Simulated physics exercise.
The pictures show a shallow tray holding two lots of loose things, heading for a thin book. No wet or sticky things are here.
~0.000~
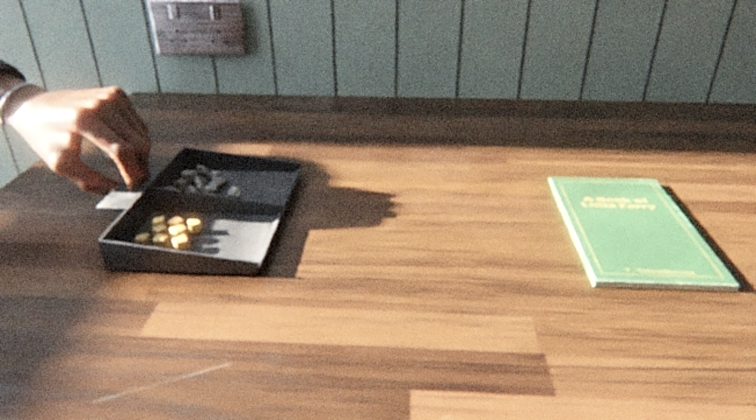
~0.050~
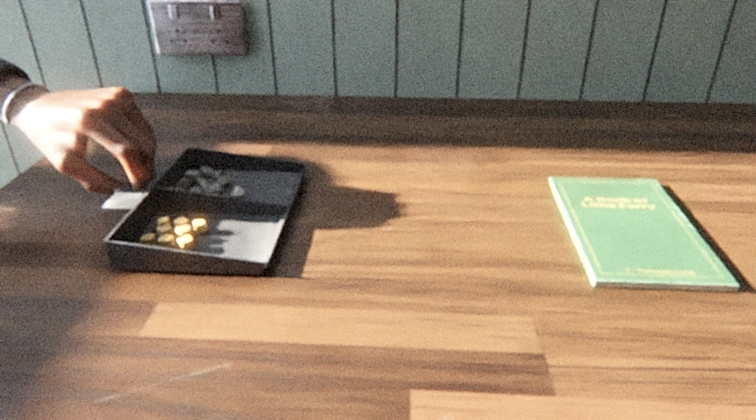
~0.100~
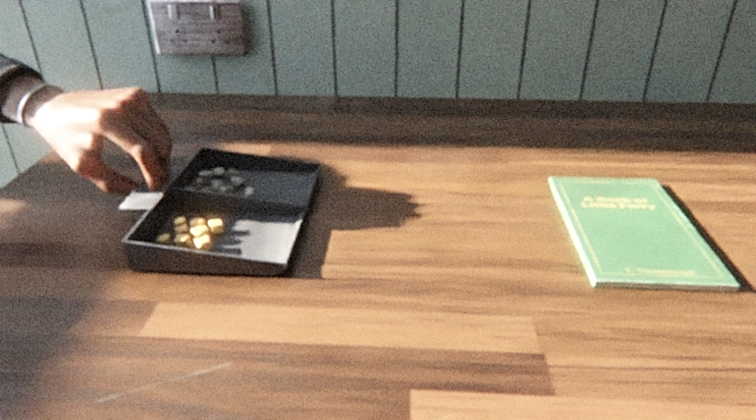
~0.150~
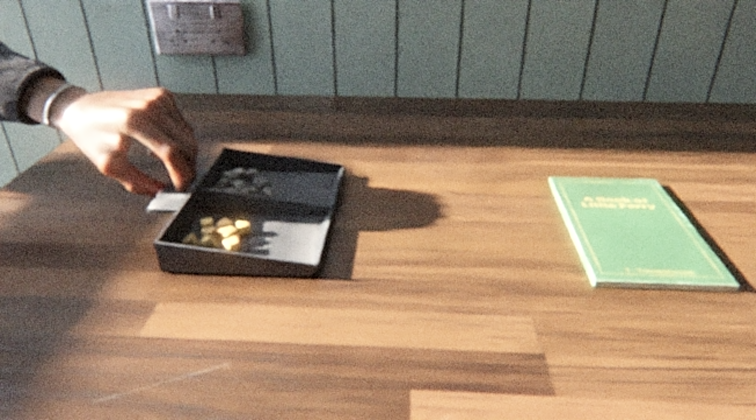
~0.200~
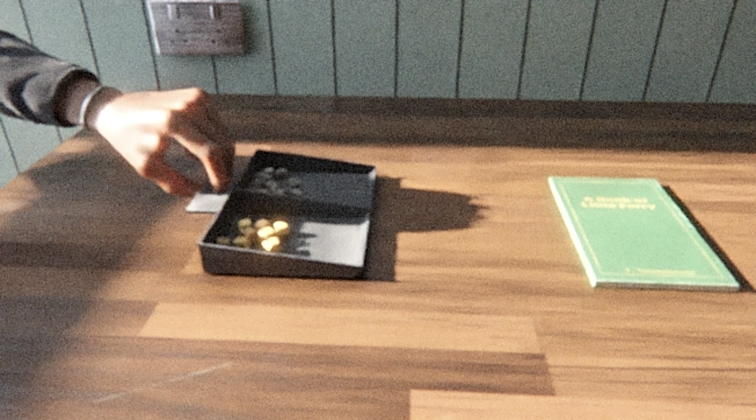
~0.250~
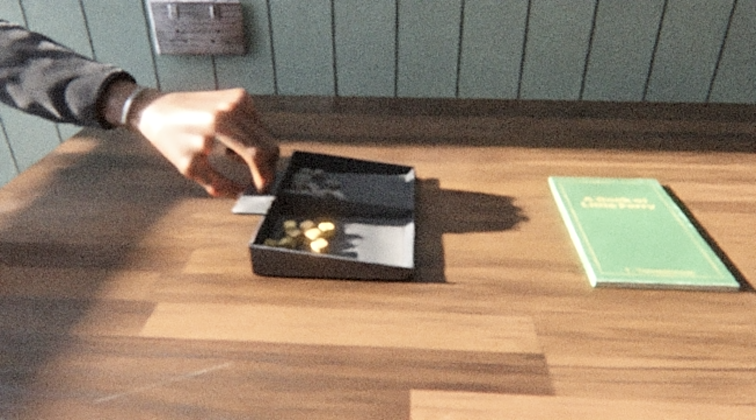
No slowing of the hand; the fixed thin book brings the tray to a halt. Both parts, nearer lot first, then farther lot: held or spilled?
Nearer lot: Held; farther lot: Held.
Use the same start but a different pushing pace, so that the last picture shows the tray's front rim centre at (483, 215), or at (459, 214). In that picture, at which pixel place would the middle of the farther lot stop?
Try 1: (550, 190); try 2: (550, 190).
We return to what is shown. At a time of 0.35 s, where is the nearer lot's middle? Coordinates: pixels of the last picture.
In the last picture's pixels, the middle is about (394, 241).
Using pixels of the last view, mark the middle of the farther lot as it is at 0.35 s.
Near (393, 192).
By 0.35 s, tray still sliding, front rim near (494, 215); nearer lot all inside; farther lot all inside.
By 0.54 s, tray stopped at the thin book; nearer lot all inside, moved towards the front rim; farther lot all inside, moved towards the front rim.
When it is over (1.2 s), tray stopped at the thin book; nearer lot all inside, moved towards the front rim; farther lot all inside, moved towards the front rim.
